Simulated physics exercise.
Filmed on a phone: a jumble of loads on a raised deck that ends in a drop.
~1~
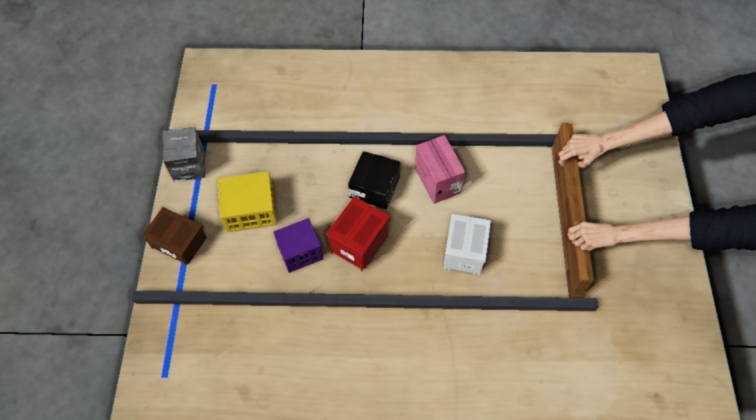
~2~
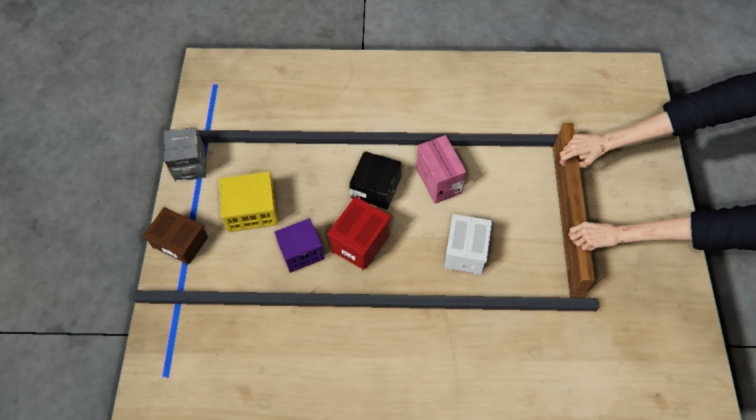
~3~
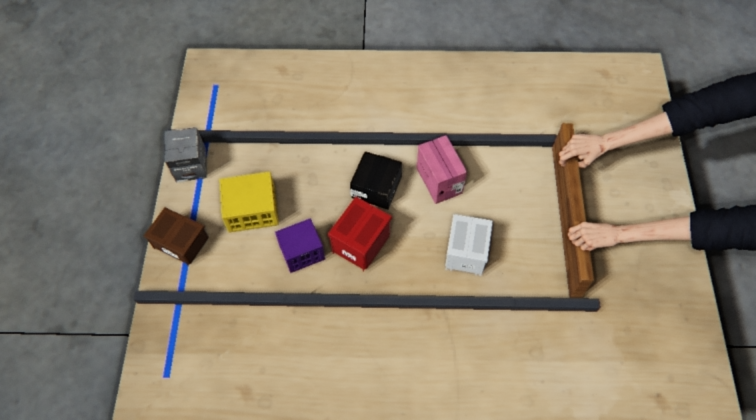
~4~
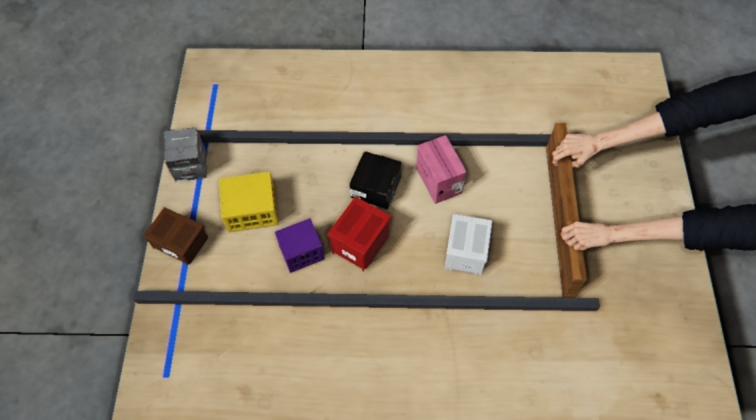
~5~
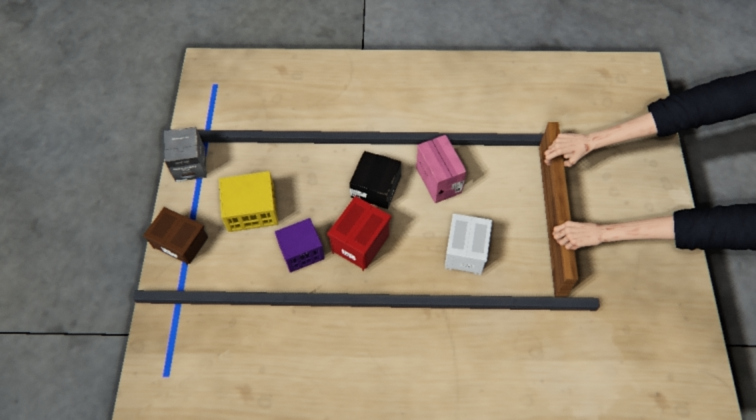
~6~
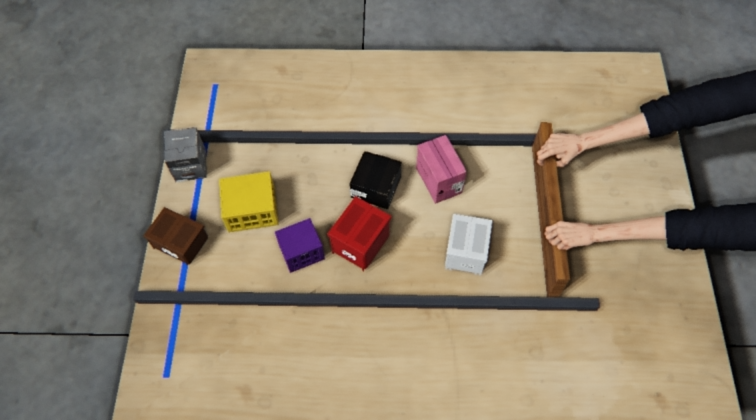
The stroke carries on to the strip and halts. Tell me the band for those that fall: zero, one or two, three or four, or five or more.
Outcome: The number that fall off is five or more.
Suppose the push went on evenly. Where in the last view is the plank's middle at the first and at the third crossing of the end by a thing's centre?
At (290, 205) for the first, at (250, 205) for the third.
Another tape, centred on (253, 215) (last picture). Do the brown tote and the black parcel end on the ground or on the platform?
The brown tote falls; the black parcel survives.
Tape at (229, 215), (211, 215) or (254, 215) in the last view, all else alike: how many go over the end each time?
In that order 4, 5 and 1.
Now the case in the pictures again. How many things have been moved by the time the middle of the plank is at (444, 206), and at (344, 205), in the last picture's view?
At the one place 2, at the other 6.
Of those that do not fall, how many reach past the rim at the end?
That would be 0.
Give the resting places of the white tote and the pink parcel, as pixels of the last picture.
The white tote stops around (165, 242); the pink parcel around (181, 163).
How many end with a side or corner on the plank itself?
It touches 2.
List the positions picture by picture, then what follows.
The first frame shows grey box (184, 155); brown tote (176, 237); yellow crate (248, 202); plank (571, 208); tape (192, 214).
The second frame shows brown tote (177, 236); black parcel (376, 180).
The third frame shows yellow crate (249, 202); purple crate (300, 246).
The fourth frame shows grey box (186, 155); red tote (360, 235).
The fifth frame shows brown tote (177, 236); plank (557, 208).
The sixth frame shows grey box (186, 155); brown tote (177, 237); yellow crate (249, 202); plank (549, 208); tape (193, 214).
Soon after, none off yet; grey box at rest near (186, 155); brown tote at rest near (177, 237); yellow crate at rest near (249, 202).
After that, none off yet; grey box at rest near (186, 155); brown tote at rest near (177, 237); yellow crate displaced a little near (243, 201).
And then, one off so far; grey box displaced a little near (177, 154); brown tote on its way down near (125, 256); yellow crate displaced well along near (159, 197).
In the end, the number that fall off is five or more; gone, black parcel, red tote, purple crate, yellow crate, brown tote and grey box.
